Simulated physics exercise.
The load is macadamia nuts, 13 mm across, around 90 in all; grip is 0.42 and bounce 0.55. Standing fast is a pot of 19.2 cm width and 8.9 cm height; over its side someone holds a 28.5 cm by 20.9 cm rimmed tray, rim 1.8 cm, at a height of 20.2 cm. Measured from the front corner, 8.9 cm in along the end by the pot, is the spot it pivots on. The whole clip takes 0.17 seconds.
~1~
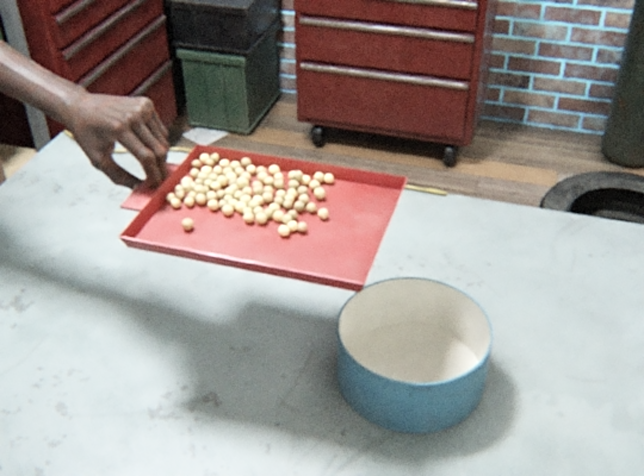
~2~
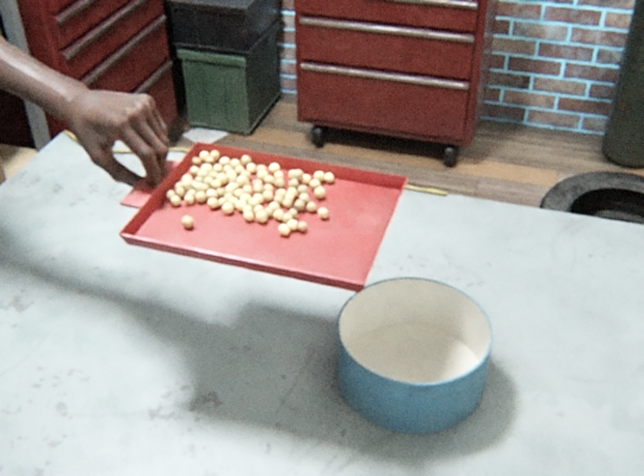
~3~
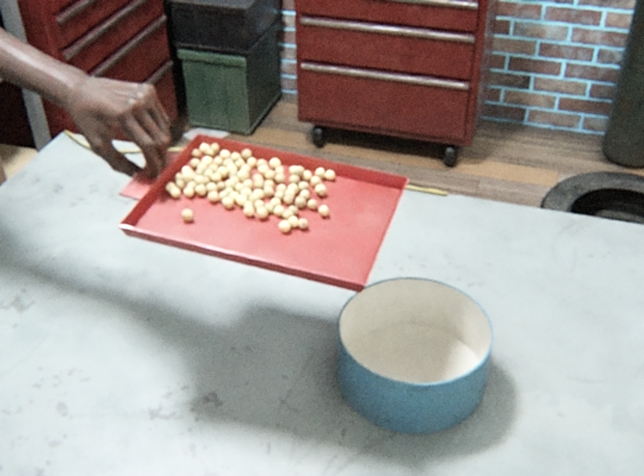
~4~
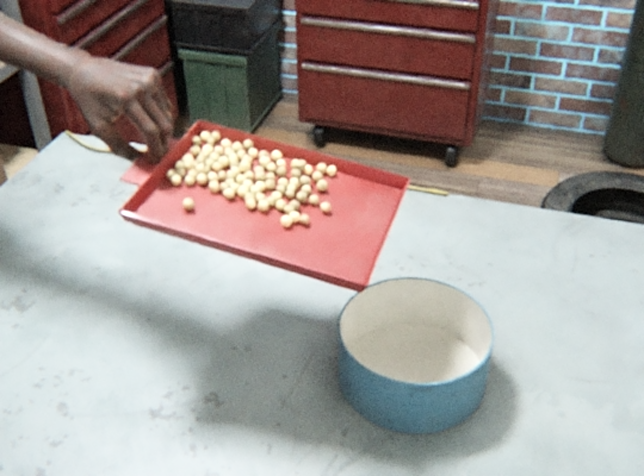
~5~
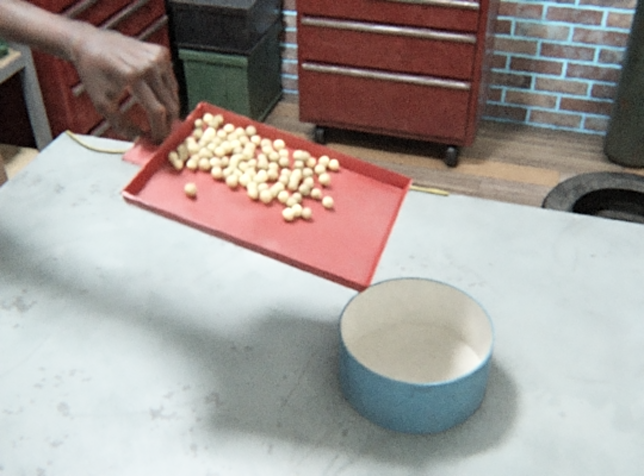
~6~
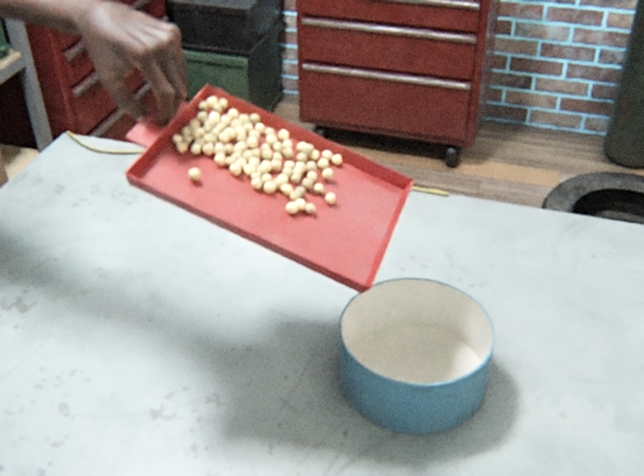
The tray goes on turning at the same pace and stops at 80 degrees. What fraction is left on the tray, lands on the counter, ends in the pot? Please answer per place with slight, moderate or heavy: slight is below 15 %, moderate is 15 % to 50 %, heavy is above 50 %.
Per place: Left on the tray slight, counter moderate, pot heavy.
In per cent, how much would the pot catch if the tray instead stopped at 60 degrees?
40 %.
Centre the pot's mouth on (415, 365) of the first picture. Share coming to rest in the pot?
I'd put it at around 35 per cent.
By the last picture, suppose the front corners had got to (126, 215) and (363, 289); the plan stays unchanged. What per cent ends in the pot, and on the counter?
The pot gets 25 and the counter 70.
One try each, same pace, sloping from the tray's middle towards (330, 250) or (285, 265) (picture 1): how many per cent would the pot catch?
Near 50 and 20 per cent, in that order.
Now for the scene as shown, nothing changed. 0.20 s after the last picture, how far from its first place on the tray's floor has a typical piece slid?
Roughly 4 cm.
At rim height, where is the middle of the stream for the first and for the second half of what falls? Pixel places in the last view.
(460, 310) or so first, later (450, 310).
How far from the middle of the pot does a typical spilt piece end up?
About 32 centimetres.
Then, 0.20 s after the last picture, tilt 52 degrees; the tray holds 100 %, the pot 0 %.
Then, 0.32 s after the last picture, tilt 72 degrees; the tray holds 100 %, the pot 0 %.
Then, 0.58 s after the last picture, tilt 80 degrees; the tray holds 10 %, the pot 55 %.
In the end, tray 0 %, counter 35 %, pot 65 %.
